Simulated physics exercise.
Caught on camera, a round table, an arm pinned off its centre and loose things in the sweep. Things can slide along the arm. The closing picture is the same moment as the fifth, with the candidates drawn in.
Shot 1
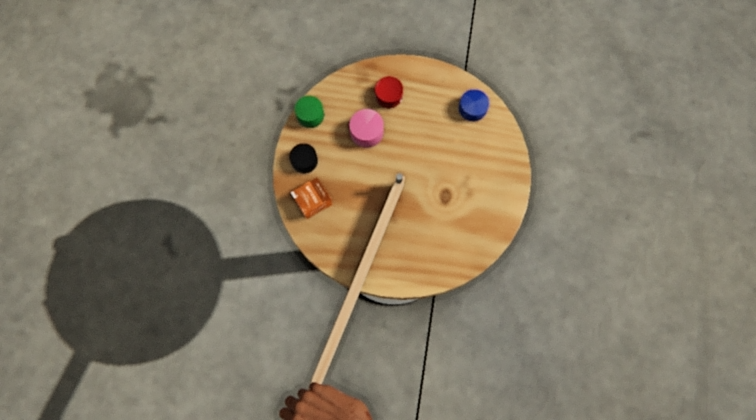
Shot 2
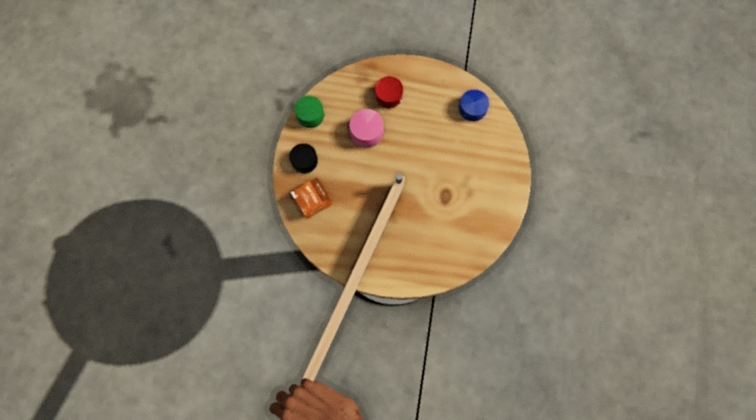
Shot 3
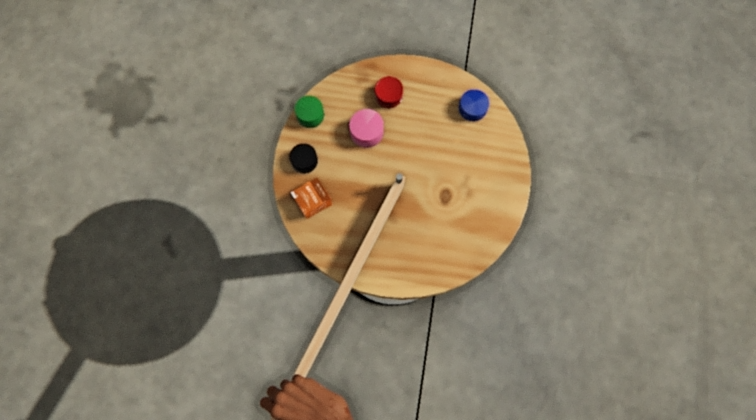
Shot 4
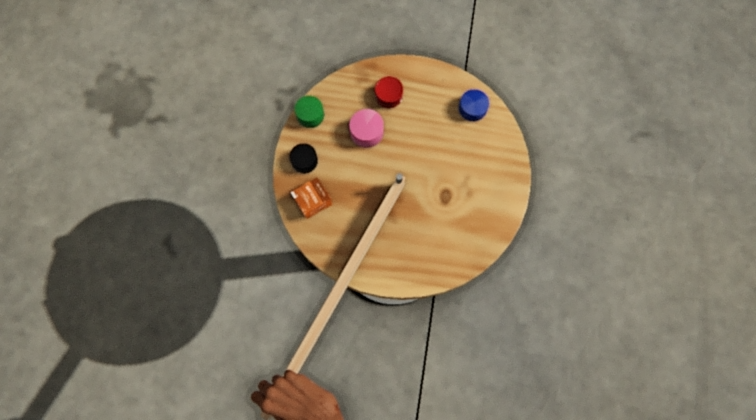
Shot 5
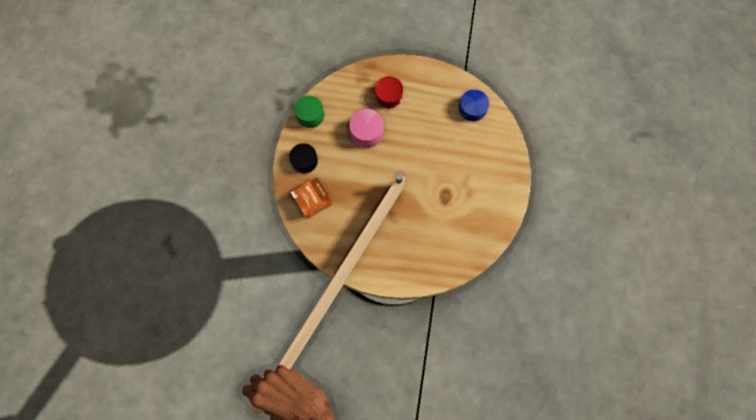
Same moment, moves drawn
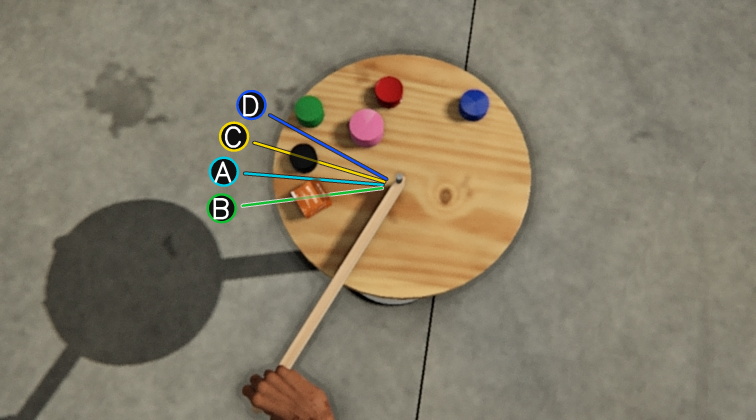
A hand swings the wooden arm slowly leftward beneath the table while the objects stay still.
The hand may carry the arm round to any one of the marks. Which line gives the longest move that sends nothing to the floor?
D.
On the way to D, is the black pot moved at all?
By then, yes.
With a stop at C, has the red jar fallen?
No.
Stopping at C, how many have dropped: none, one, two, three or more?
By then, none.
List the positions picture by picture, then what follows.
Red jar (389, 93); blue tin (474, 106); green pot (310, 112), in the first picture.
Arm (362, 260); pink tin (366, 129), in the second picture.
Arm (359, 258); black pot (304, 158), in the third picture.
Arm (355, 257); blue tin (474, 106), in the fourth picture.
Arm (352, 255); pink tin (366, 129); orange box (312, 198); black pot (304, 158), in the fifth picture.
On the copy, A at (314, 179); B at (313, 197); C at (319, 162); D at (327, 147).
On D. First, arm (319, 218); green pot (310, 112); blue tin (474, 106).
Then, arm (312, 172); black pot (306, 136); orange box (317, 162).
Finally, arm (324, 140); green pot (310, 94); black pot (309, 119); nothing has fallen.
By contrast, A is safe but short; B is safe but short; C is safe but short.
